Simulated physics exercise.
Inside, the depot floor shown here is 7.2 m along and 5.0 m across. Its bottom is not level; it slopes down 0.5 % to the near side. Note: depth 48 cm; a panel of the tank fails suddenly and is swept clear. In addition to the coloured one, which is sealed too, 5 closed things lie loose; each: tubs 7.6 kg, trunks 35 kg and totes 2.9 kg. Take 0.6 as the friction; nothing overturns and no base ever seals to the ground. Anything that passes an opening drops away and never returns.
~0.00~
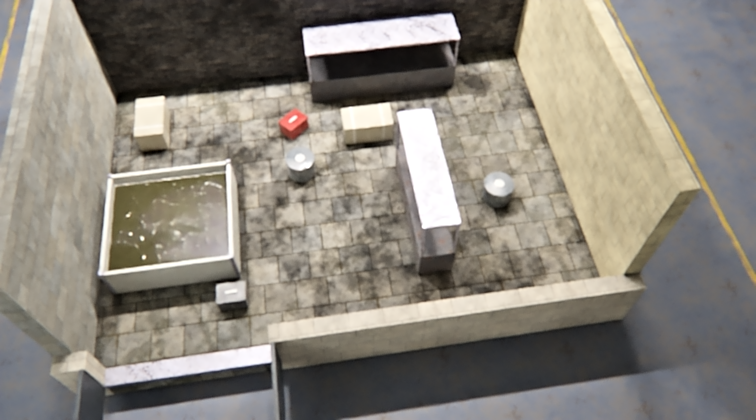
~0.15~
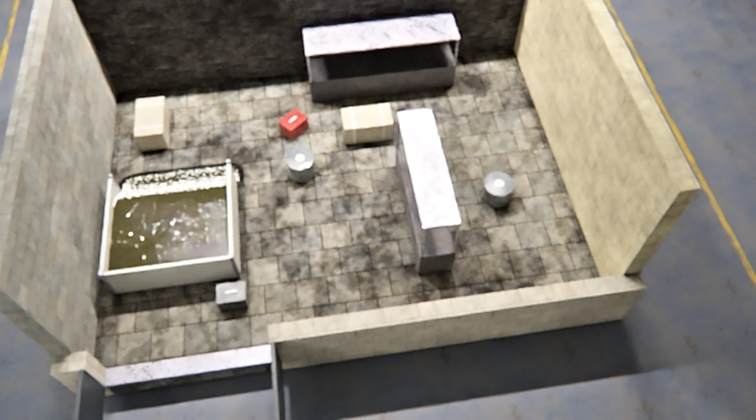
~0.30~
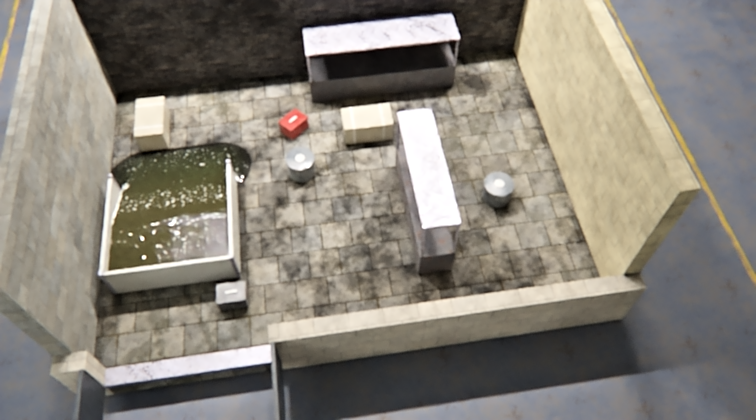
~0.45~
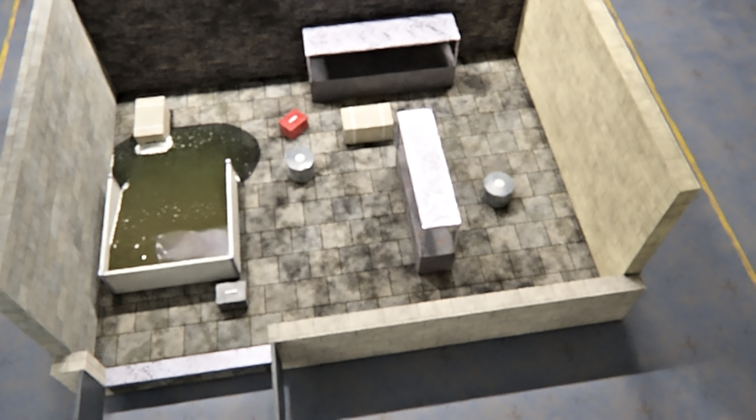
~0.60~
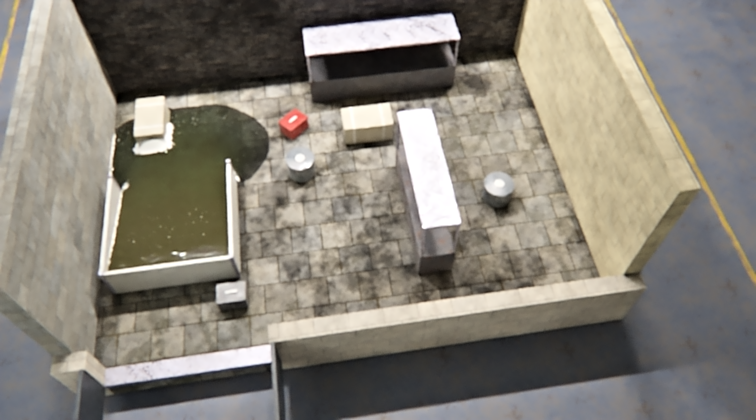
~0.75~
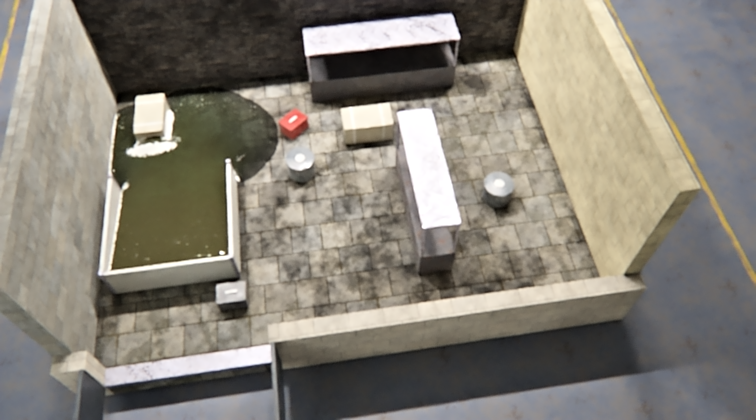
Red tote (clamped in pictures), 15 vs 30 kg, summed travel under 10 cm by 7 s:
Neither.
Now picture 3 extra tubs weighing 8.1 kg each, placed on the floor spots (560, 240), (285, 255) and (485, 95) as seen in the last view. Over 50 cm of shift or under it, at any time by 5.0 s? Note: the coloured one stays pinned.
In the order asked: Stays inside the line, stays inside the line, stays inside the line.
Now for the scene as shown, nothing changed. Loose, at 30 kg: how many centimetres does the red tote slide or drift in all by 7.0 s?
30 cm or so in all.
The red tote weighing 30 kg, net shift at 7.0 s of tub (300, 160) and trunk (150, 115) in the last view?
The one named first has moved 250 cm, the other 150 cm.
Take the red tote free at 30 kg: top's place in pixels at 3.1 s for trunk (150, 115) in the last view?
It would be close to (171, 100) by then.
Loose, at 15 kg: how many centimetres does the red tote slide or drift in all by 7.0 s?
Around 120 cm in total.
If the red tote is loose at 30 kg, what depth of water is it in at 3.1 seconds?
About 12 cm.
After 1.4 s the red tote would be 0 cm from its start with 15 kg and 0 cm from its start with 30 kg; 2 cm of water round it then.
After 3.1 s the red tote would be 41 cm from its start with 15 kg and 7 cm from its start with 30 kg; 12 cm of water round it then.
After 4.9 s the red tote would be 117 cm from its start with 15 kg and 30 cm from its start with 30 kg; 8 cm of water round it then.
After 7.0 s the red tote would be 117 cm from its start with 15 kg and 30 cm from its start with 30 kg; 5 cm of water round it then.
